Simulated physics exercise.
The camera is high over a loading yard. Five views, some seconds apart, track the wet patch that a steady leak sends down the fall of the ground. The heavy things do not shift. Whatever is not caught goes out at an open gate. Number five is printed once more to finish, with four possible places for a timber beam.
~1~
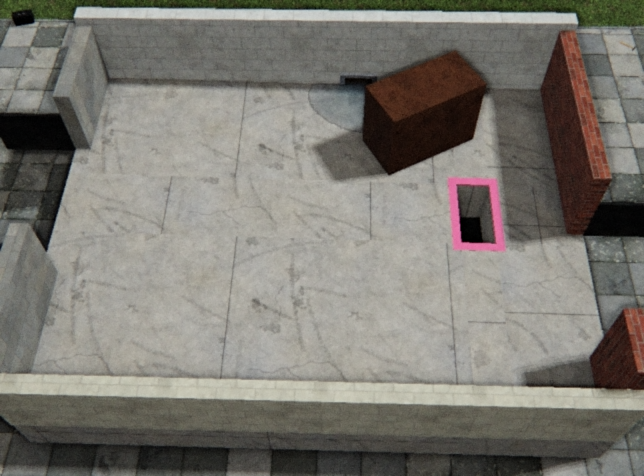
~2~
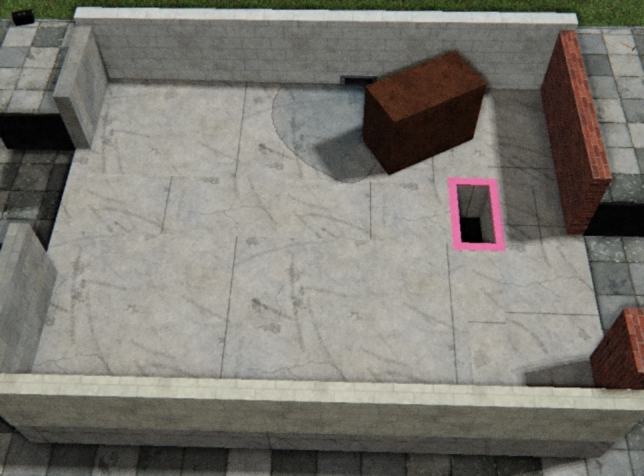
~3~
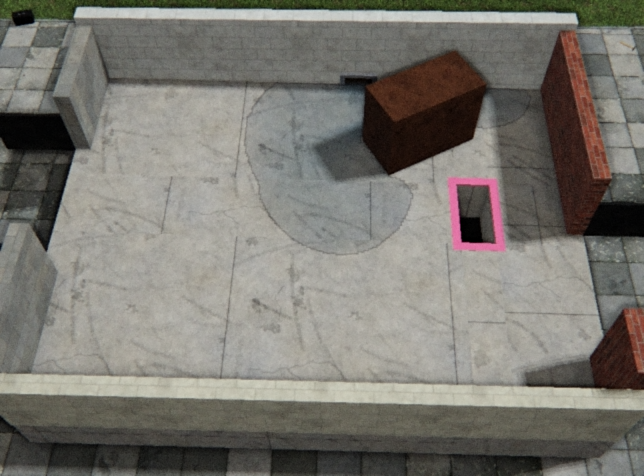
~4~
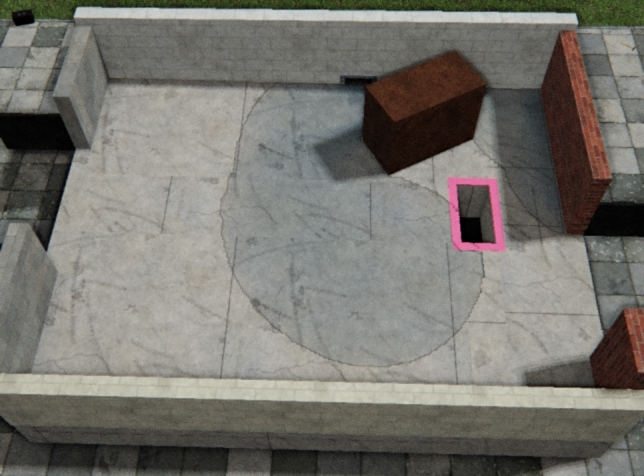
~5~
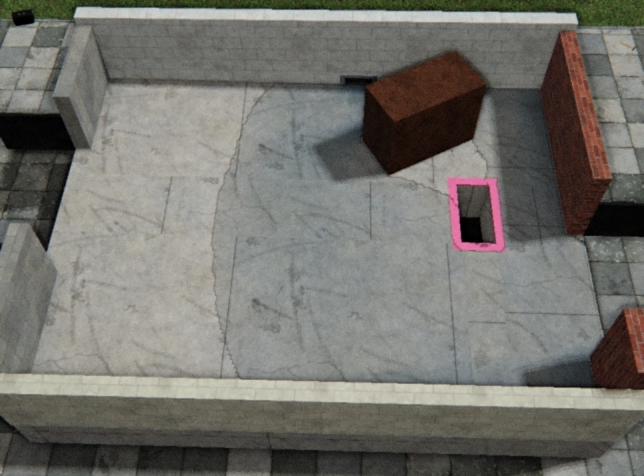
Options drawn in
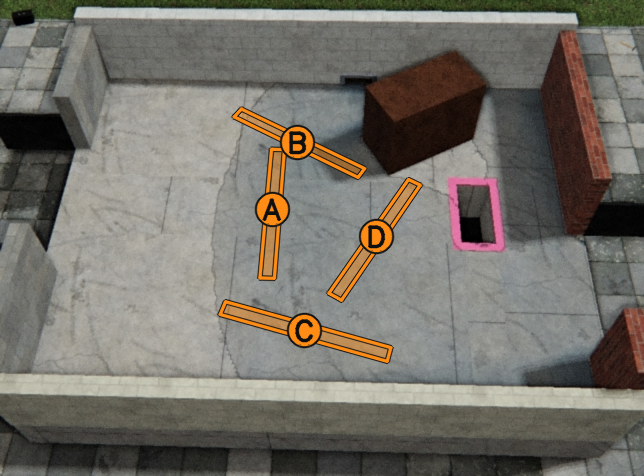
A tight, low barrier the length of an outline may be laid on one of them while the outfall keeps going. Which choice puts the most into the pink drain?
Take B.
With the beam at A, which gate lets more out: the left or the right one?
More leaves on the right.
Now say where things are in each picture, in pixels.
The first picture shows outfall at (359, 80); pink drain at (476, 213); open gate at (577, 292); open gate at (75, 207); front seen at (311, 100), 3 % of the ground wet; pink drain still dry.
The second picture shows front seen at (363, 174), 9 % of the ground wet; pink drain still dry.
The third picture shows front seen at (363, 247), 20 % of the ground wet; pink drain still dry.
The fourth picture shows front seen at (367, 358), 39 % of the ground wet; pink drain still dry.
The fifth picture shows front seen at (604, 356), 59 % of the ground wet; pink drain taking water.
On the marked copy, A from (267, 278) to (278, 149); B from (237, 112) to (361, 172); C from (222, 308) to (389, 354); D from (335, 296) to (414, 182).
For spot A, about 7 % of the stream goes into the pink drain, about 93 % out by the gates.
For spot B, about 14 % of the stream goes into the pink drain, about 85 % out by the gates.
For spot C, about 5 % of the stream goes into the pink drain, about 96 % out by the gates.
For spot D, about 8 % of the stream goes into the pink drain, about 91 % out by the gates.
